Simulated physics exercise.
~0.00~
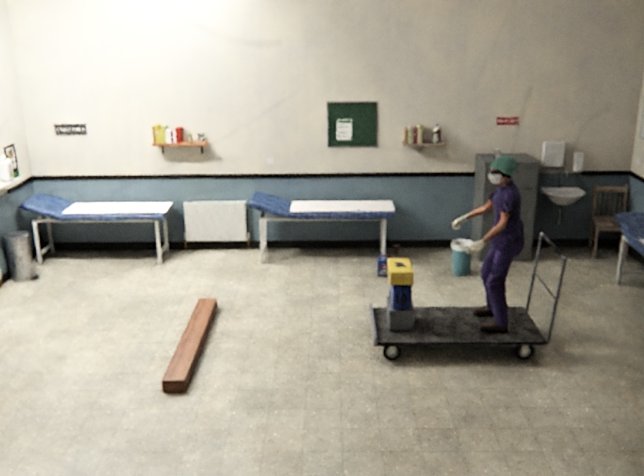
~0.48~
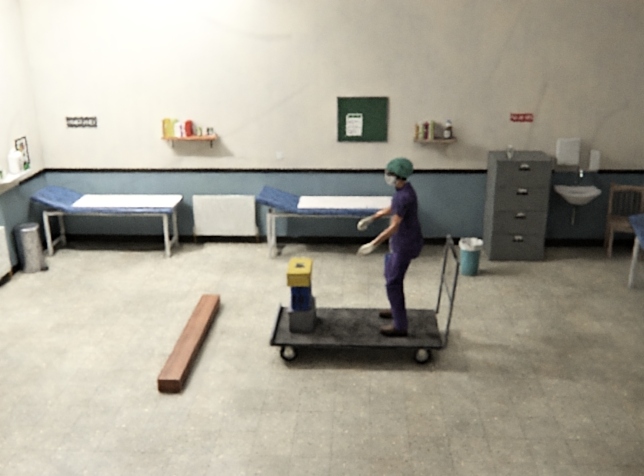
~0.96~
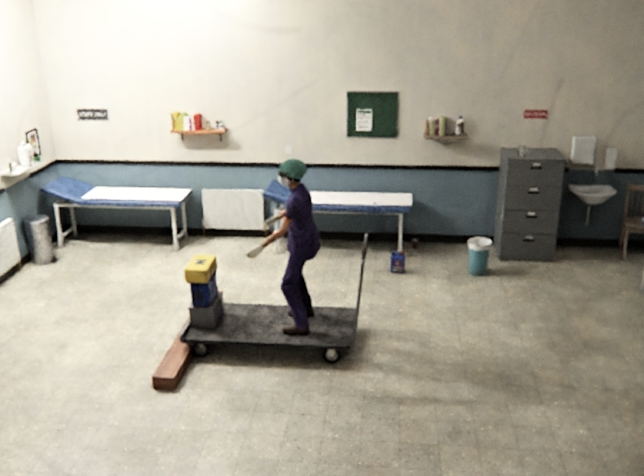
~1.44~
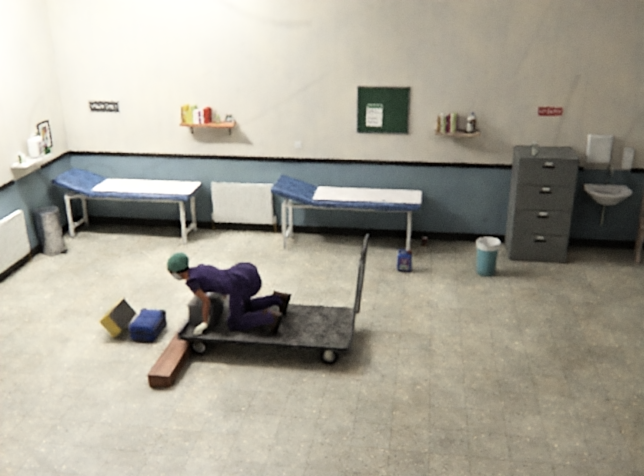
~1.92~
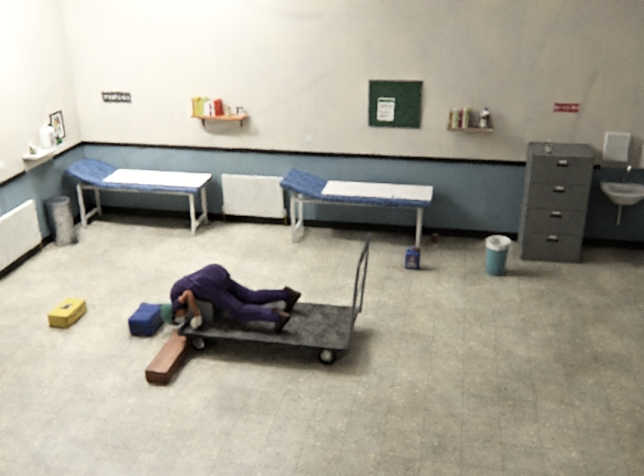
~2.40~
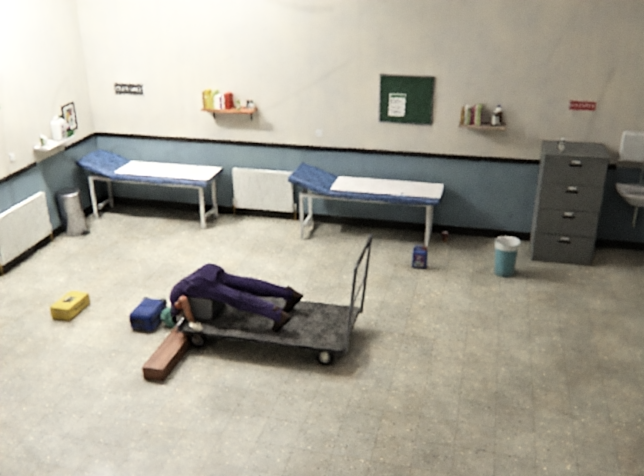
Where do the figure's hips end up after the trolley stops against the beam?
The hips stay over the trolley's deck, behind its front edge, with the figure slumped forward over the grey tote.
